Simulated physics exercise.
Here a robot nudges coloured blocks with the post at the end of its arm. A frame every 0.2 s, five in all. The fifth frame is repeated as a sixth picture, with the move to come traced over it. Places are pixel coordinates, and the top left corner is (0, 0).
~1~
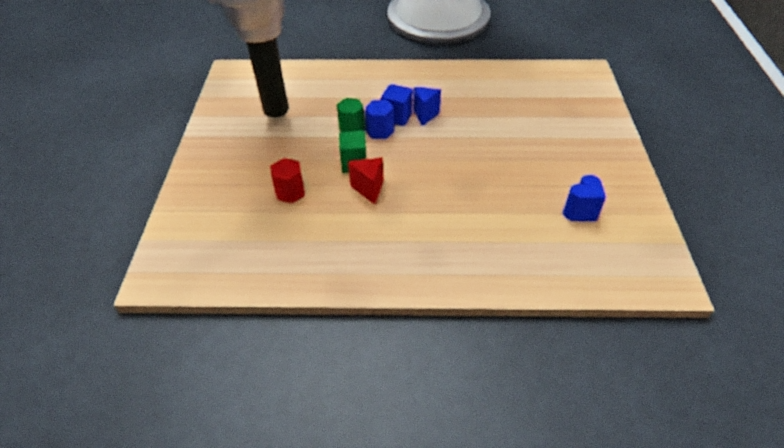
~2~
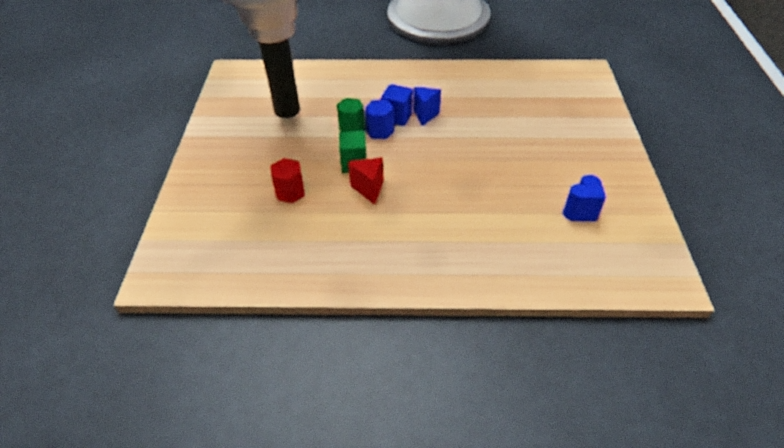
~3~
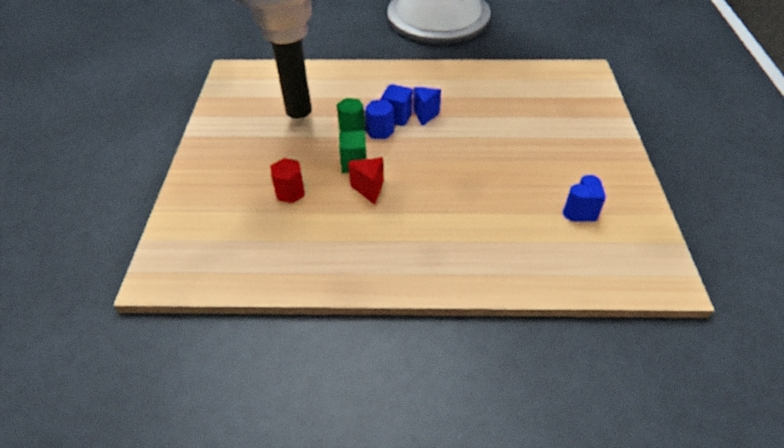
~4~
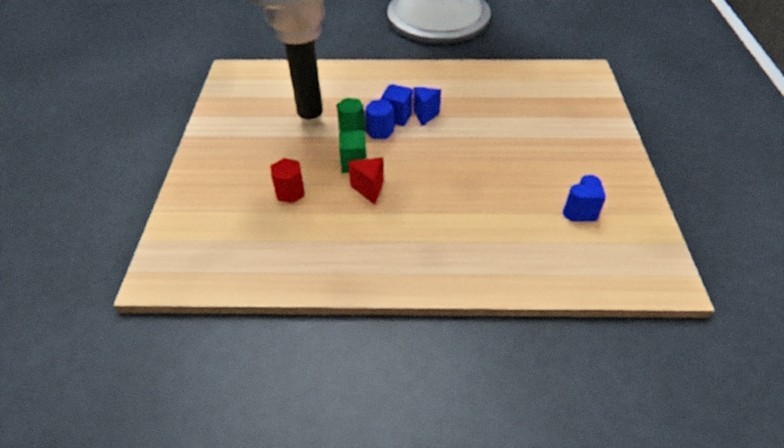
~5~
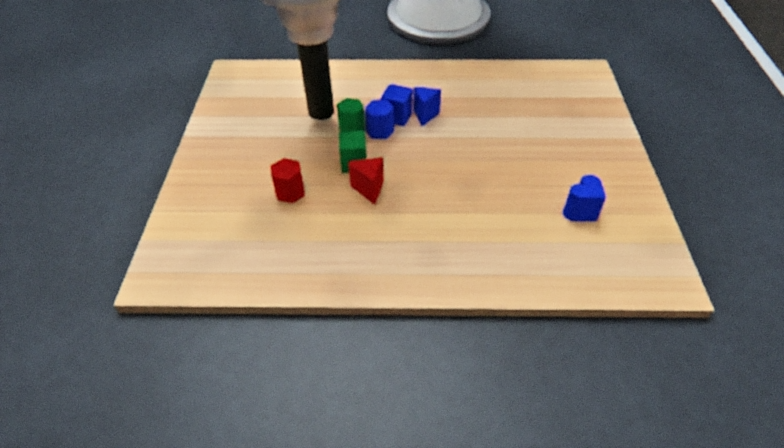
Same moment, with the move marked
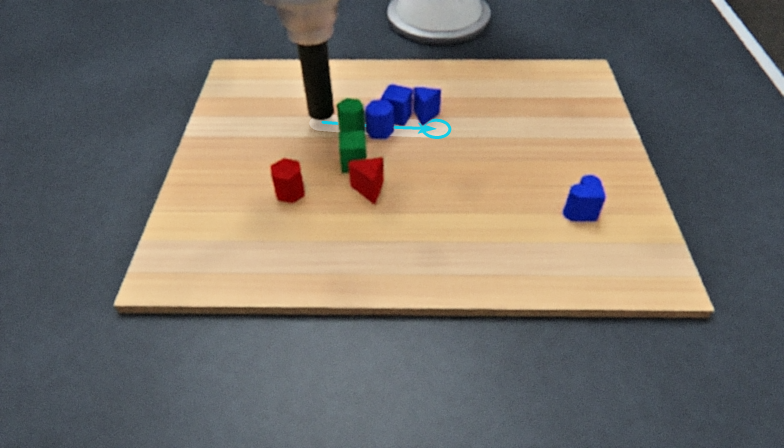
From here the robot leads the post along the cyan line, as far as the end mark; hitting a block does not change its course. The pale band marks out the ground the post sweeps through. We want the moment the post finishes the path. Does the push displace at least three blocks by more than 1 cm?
Yes, it checks out.
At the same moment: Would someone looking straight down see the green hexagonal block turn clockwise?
Answer: Yes.
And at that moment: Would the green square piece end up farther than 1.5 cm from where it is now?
No.
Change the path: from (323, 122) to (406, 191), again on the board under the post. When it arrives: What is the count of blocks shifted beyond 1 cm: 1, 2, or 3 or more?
Of all the blocks, three or more travel more than a centimetre.
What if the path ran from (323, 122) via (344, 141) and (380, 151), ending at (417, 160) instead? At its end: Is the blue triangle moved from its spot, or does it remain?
From what I can tell, it won't keep its place.
Path on the board, straight from (323, 122) to (436, 129).
On the path given first. One third of the way, post at (361, 115); green hexagonal block at (372, 116), turned 15° clockwise; blue hexagonal block at (398, 111), turned 45° anticlockwise.
Two thirds of the way, post at (399, 117); green hexagonal block at (379, 120), turned 50° clockwise; blue hexagonal block at (418, 116), turned 30° anticlockwise; blue square piece at (406, 88); blue triangle at (430, 91), turned 25° clockwise.
At the end, post at (437, 119); green hexagonal block at (379, 120), turned 50° clockwise; green square piece in place; blue hexagonal block at (431, 122); blue square piece at (408, 87), turned 15° anticlockwise; blue triangle at (440, 90), turned 40° anticlockwise.
